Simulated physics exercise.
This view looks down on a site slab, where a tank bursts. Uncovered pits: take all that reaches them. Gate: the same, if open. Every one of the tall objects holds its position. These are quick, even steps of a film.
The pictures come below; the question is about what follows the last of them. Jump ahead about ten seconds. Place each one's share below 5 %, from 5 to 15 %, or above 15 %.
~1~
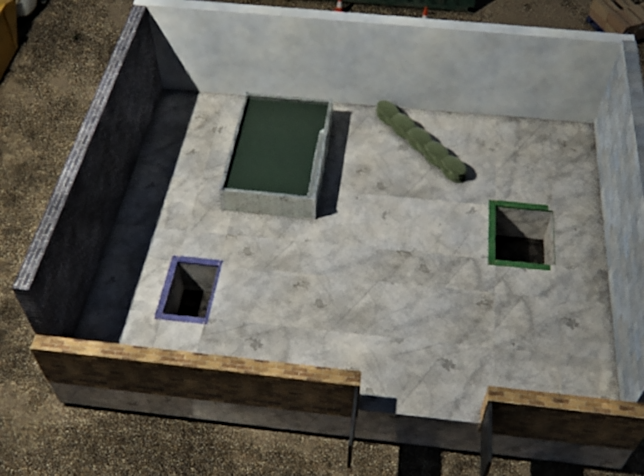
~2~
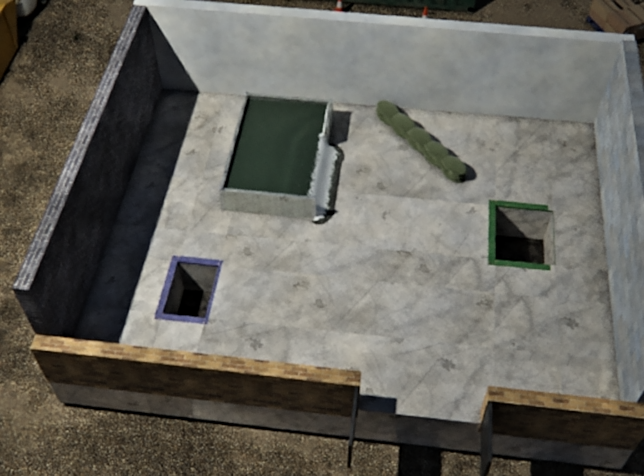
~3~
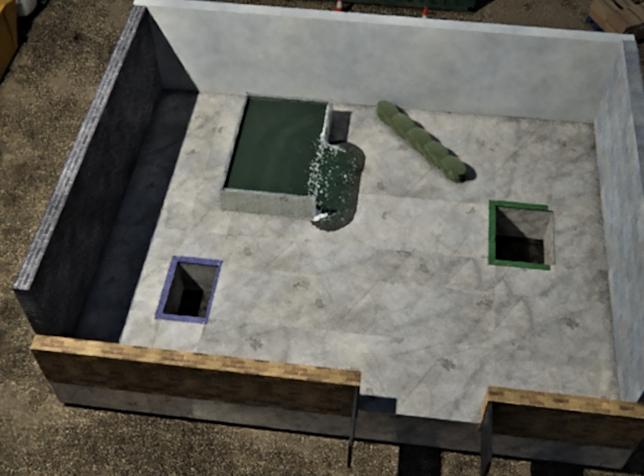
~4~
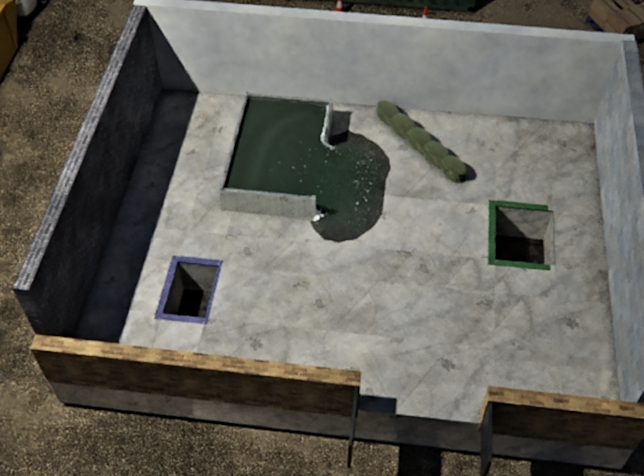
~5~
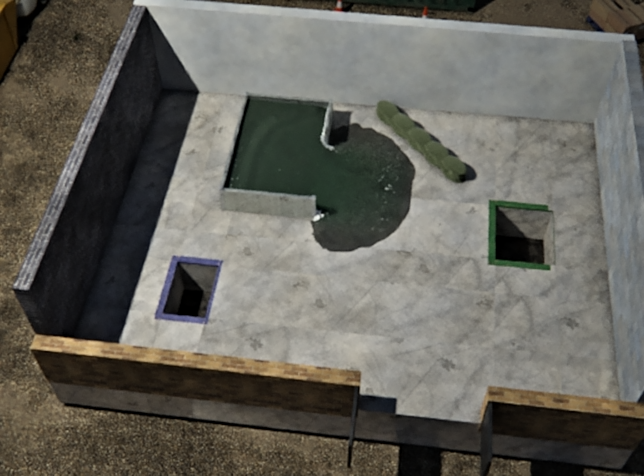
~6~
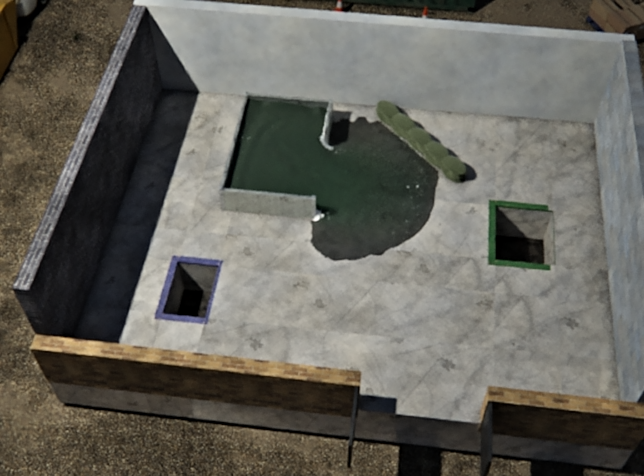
In order: The gate is likely to claim a middle share of five to fifteen per cent; the green pit is likely to claim a large share past fifteen per cent; the blue pit is likely to claim a small share beneath five per cent.
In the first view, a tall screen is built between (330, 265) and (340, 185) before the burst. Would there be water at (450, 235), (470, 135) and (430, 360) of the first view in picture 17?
In that order, I'd expect them to be reached by the flood, kept clear of the flood and kept clear of the flood.
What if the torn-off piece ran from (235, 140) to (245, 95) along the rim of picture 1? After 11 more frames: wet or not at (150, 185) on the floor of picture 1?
It would be soaked.
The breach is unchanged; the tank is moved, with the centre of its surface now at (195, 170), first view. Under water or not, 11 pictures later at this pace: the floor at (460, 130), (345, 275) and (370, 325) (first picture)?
Outcome, in sequence: Unwetted, wetted, wetted.
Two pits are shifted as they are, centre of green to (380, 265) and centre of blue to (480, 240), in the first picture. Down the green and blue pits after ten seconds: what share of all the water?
Looks like green collects 25 percent and blue collects 30 percent.
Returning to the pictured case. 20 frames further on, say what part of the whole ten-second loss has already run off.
Near 45 in a hundred, I reckon.
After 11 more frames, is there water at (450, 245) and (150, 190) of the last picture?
Well, the first is wet underfoot and the second is dry underfoot.
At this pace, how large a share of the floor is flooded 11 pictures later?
That works out at 25 %.
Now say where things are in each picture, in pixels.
The first picture shows still water in the open tank at (279, 146).
In the second picture, water pours out at (319, 177) and has run to (323, 220).
In the third picture, water pours out at (319, 178) and has run to (336, 226).
In the fourth picture, water pours out at (319, 178) and has run to (356, 231).
In the fifth picture, water pours out at (319, 178) and has run to (410, 174).
In the sixth picture, the front is at (433, 178), out from the gap at (319, 178).
A moment on, water covers 15 % of the floor; the gate 0 %, the green pit 1 %, the blue pit 0 %.
Next, water covers 25 % of the floor; the gate 0 %, the green pit 8 %, the blue pit 0 %.
Then, water covers 40 % of the floor; the gate 0 %, the green pit 17 %, the blue pit 0 %.
Later, water covers 45 % of the floor; the gate 2 %, the green pit 25 %, the blue pit 0 %.
In the end, water covers 60 % of the floor; the gate 7 %, the green pit 32 %, the blue pit 0 %.
